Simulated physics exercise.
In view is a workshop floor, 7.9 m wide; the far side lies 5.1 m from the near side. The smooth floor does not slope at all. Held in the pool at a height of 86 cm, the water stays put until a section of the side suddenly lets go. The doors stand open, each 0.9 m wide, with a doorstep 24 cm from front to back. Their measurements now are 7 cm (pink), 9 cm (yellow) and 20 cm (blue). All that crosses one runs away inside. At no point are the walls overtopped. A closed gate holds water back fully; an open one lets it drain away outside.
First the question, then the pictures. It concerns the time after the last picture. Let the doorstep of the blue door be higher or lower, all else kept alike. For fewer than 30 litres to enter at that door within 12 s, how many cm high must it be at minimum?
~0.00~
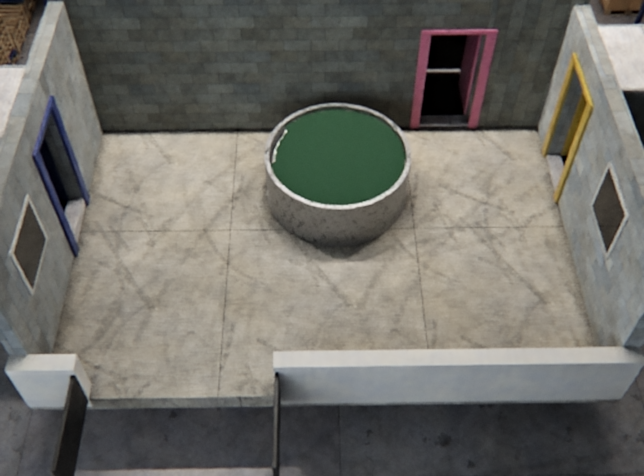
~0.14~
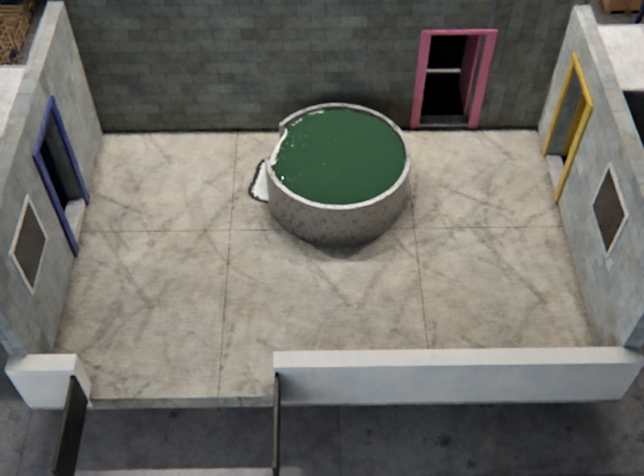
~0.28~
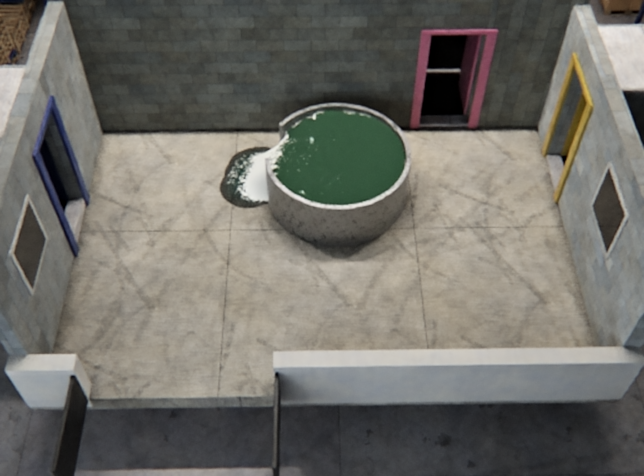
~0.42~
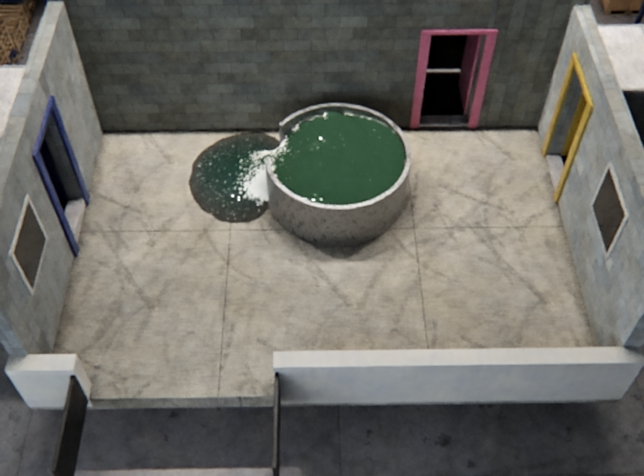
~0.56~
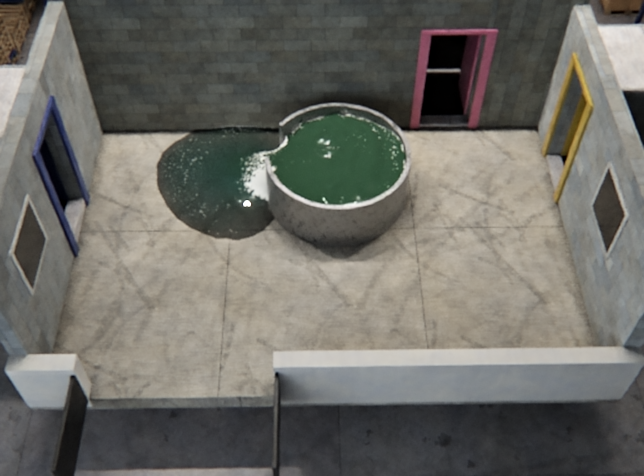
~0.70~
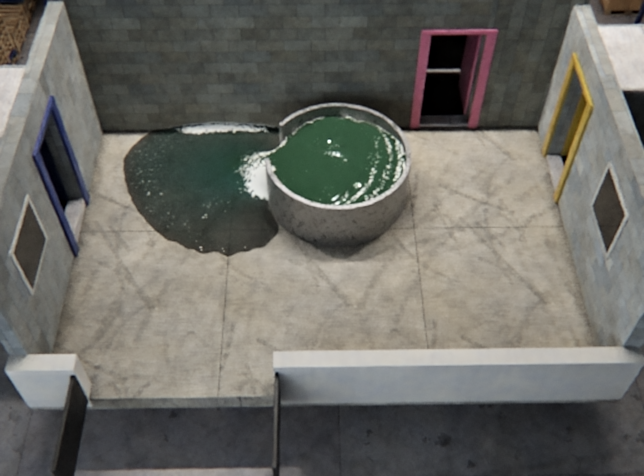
It must be roughly 19 cm high.
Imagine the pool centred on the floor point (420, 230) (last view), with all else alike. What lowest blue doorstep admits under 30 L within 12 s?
A height near 17 cm.
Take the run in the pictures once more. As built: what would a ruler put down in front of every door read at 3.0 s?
In cm - pink: 0, yellow: 0, blue: 19.
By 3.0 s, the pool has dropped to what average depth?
Around 43 cm on average.
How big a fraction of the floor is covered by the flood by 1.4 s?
I'd say near 25 percent.
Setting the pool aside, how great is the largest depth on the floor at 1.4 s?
Roughly 57 cm.
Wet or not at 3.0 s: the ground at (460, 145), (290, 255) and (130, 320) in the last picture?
Spot one bone dry, spot two bone dry, spot three awash.
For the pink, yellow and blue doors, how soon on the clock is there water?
Times: Pink = 3.4 s, yellow = 6.5 s, blue = 1.1 s.
After 1.4 s water covers 25 % of the floor, deepest (57 cm) near (112, 139); 22 cm at the blue door, 0 litres in over its 20 cm doorstep.
After 3.0 s water covers 35 % of the floor, deepest (36 cm) near (161, 145); 19 cm at the blue door, 20 litres in over its 20 cm doorstep.
After 12.0 s water covers 95 % of the floor, deepest (10 cm) near (47, 383); 8 cm at the blue door, 22 litres in over its 20 cm doorstep.
At the blue door as built, the water arrived by 1.1 s and peaked near 28 cm at 2.0 s.
With a doorstep of 16 cm, 53 litres would have come in within the 12 s; with 21.5 cm, 15 litres. So under 30 litres takes about 19 cm.
